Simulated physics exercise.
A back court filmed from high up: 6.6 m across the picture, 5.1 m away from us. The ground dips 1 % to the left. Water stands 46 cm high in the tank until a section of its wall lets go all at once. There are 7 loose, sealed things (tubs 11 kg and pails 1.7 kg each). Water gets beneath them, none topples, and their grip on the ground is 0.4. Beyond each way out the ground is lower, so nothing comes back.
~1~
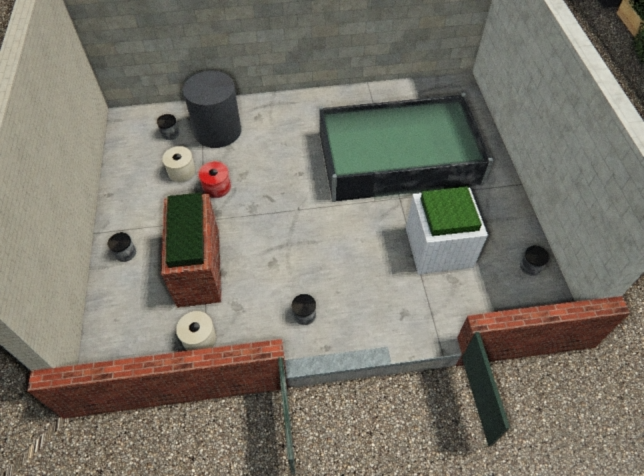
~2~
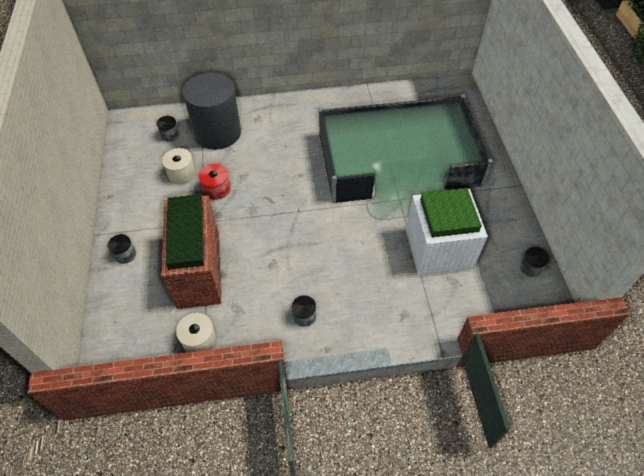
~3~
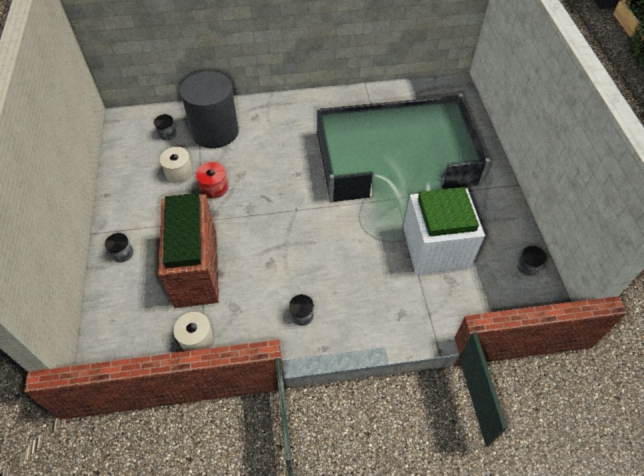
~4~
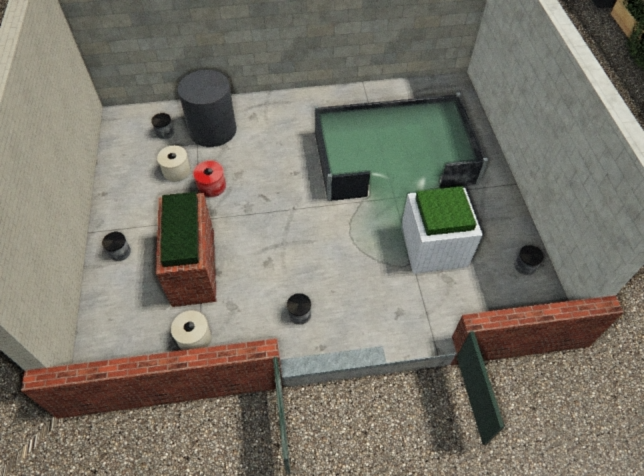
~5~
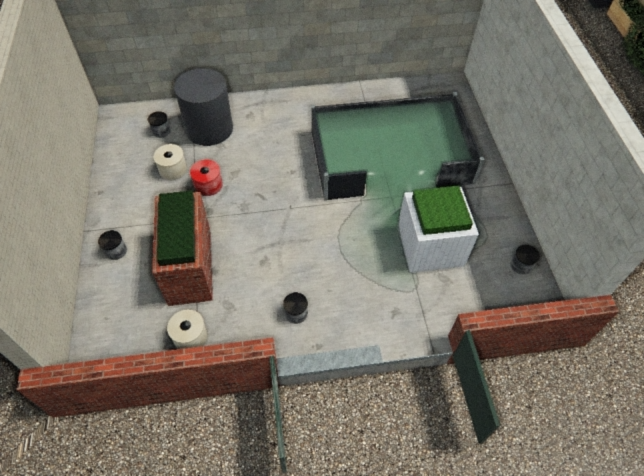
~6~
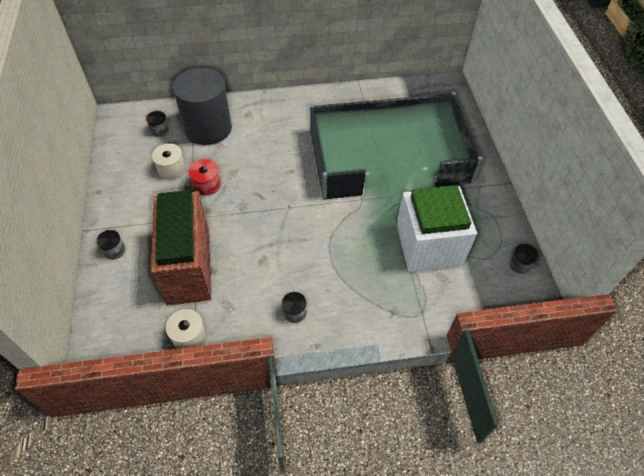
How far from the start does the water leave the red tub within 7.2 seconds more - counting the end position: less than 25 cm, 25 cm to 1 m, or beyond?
The red tub stays put.
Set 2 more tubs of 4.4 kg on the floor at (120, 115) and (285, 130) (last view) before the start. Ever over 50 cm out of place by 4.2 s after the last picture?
In that order: Less, short of it.
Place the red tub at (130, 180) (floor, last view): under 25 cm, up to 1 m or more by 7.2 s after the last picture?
It holds its place.
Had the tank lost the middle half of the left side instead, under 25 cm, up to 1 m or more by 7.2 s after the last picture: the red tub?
In that case the red tub gets carried off.
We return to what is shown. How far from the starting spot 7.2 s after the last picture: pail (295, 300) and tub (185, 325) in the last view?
In turn: 400 cm, 140 cm.
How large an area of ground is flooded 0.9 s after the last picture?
About 11.5 m2.
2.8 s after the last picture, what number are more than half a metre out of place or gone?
3 of them.
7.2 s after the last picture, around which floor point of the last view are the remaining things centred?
Near (152, 178).
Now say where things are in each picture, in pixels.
The first picture shows the red tub at (214, 173), on the bottom; water covers 3.3 m2; 0 of 7 have shifted.
The second picture shows the red tub at (213, 174) rests on the ground; 3.7 m2 under water; 0 of 7 have shifted.
The third picture shows the red tub at (211, 173), on the bottom; water covers 4.3 m2; 0 of 7 have shifted.
The fourth picture shows the red tub at (209, 172) rests on the ground; 4.8 m2 under water; 0 of 7 have shifted.
The fifth picture shows the red tub at (205, 171), on the bottom; water covers 5.3 m2; 0 of 7 have shifted.
The sixth picture shows the red tub at (204, 170) rests on the ground; 5.9 m2 under water; 0 of 7 have shifted.
Then, 0.9 s after the last picture the red tub is near (204, 170), 0.0 m from its start, aground; 0 of 7 are out; 0 afloat.
Then, 2.8 s after the last picture the red tub is near (204, 170), 0.0 m from its start, aground; 0 of 7 are out; 2 afloat.
Then, 4.8 s after the last picture the red tub is near (204, 170), 0.0 m from its start, aground; 1 of 7 are out; 2 afloat.
Then, 7.2 s after the last picture the red tub is near (204, 170), 0.0 m from its start, aground; 1 of 7 are out; 2 afloat.
